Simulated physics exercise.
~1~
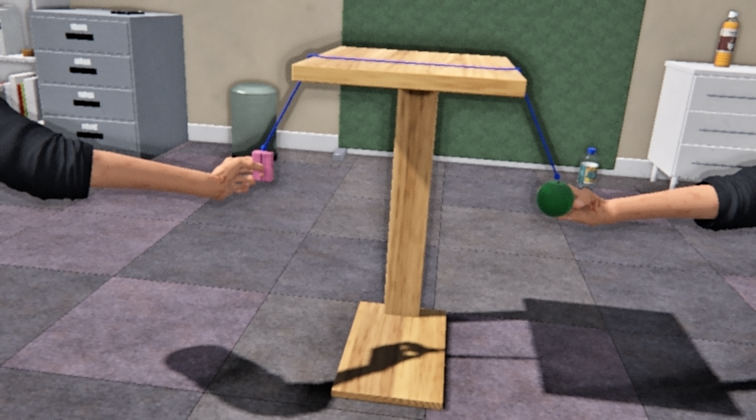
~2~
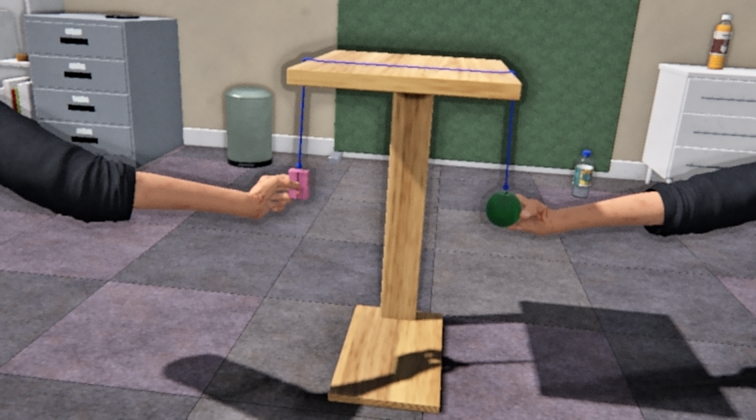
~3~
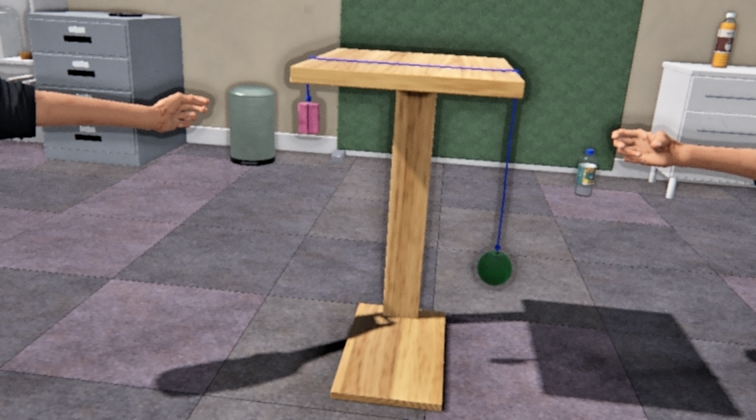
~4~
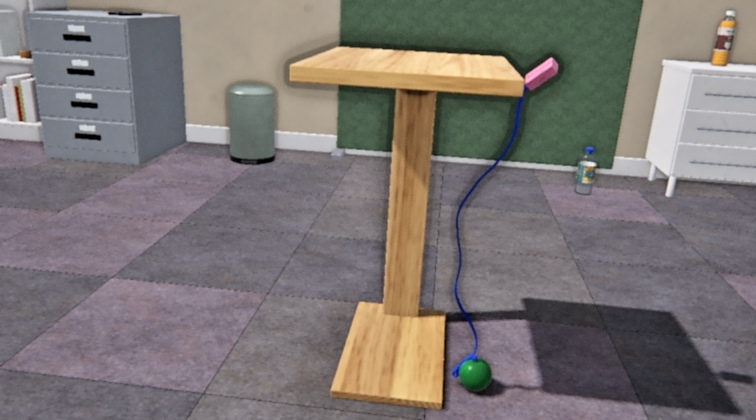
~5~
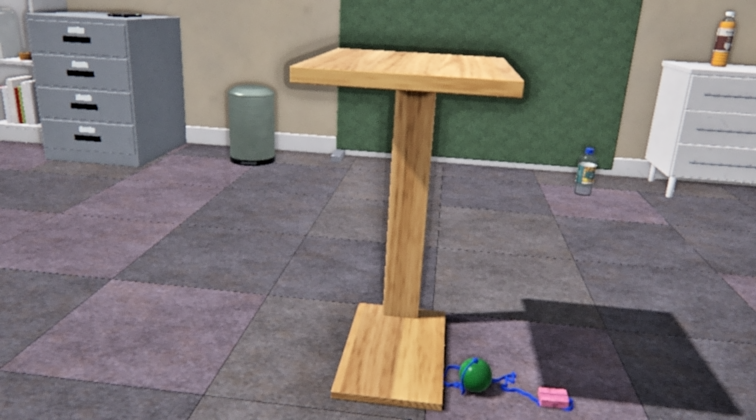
Two hands reach in from either side of a tall wooden stand in a grey-tiled room, seen from the front, the left holding a pink matchbox and the right a dark green apple, joined by a blue ribbon laid over the top. The hands bring both loads inward until they hang close to the stand, then let go and draw back. The apple sinks on the right while the matchbox rises on the left. The ribbon slides rightwards, pulling the matchbox across the top and off the right edge as the apple reaches the floor. Finally both lie on the floor right of the base, the ribbon crumpled around them.
